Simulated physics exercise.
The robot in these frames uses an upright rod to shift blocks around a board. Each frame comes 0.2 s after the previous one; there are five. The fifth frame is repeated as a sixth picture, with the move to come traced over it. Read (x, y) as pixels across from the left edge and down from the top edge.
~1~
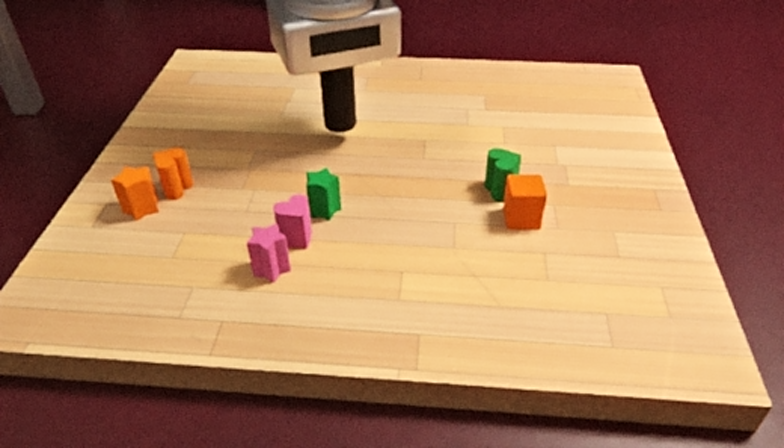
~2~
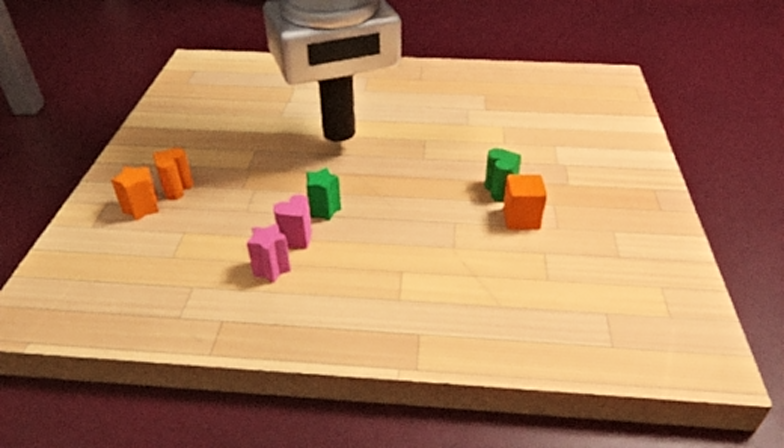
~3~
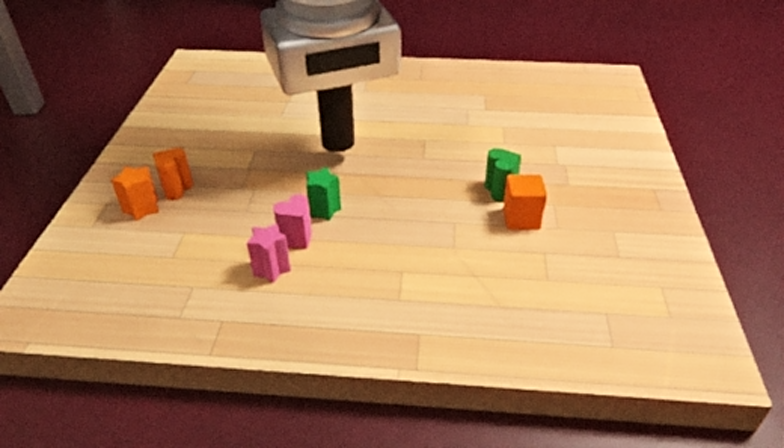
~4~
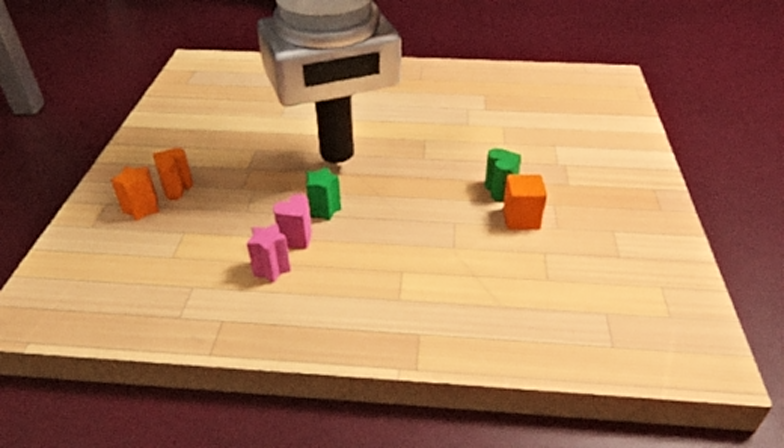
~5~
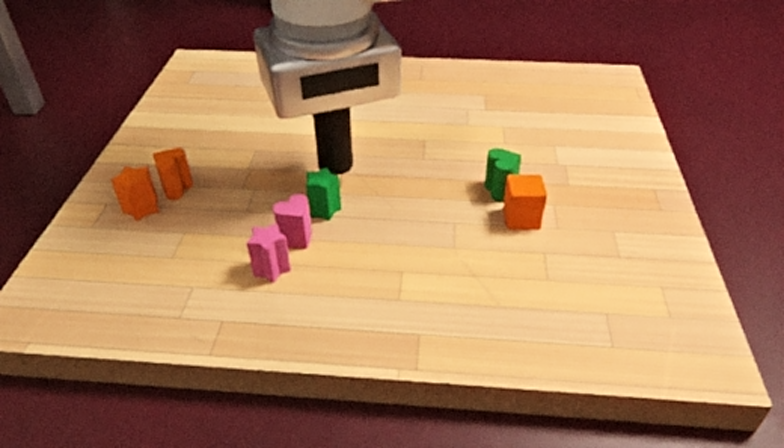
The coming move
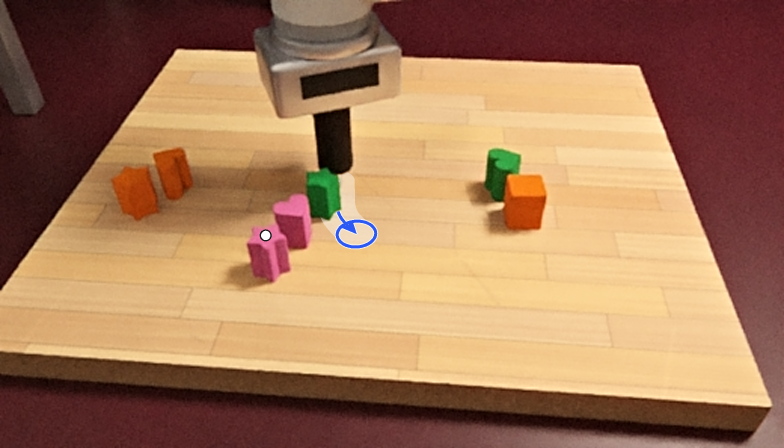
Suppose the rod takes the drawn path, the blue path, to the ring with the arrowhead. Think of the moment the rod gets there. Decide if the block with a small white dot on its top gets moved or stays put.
By the time the path is finished, it has hardly shifted at all.
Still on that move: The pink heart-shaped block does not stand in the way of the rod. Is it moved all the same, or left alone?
It is shoved along.
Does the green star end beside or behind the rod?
I expect so.
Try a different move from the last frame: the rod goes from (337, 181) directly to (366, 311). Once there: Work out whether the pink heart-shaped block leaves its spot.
The pink heart-shaped block is moved.
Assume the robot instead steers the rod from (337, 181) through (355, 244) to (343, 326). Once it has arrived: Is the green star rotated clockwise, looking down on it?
Going by the path, yes.
Drawn move, from (337, 181) over (337, 199) and (341, 217) to (356, 234); the dot is on the pink star.
On the path given first. Halfway along, rod at (336, 192); pink heart-shaped block at (287, 209); green star at (310, 194), turned 40° clockwise.
At the end, rod at (355, 217); pink star still; pink heart-shaped block at (281, 209), turned 25° anticlockwise; green star at (315, 200), turned 100° clockwise.
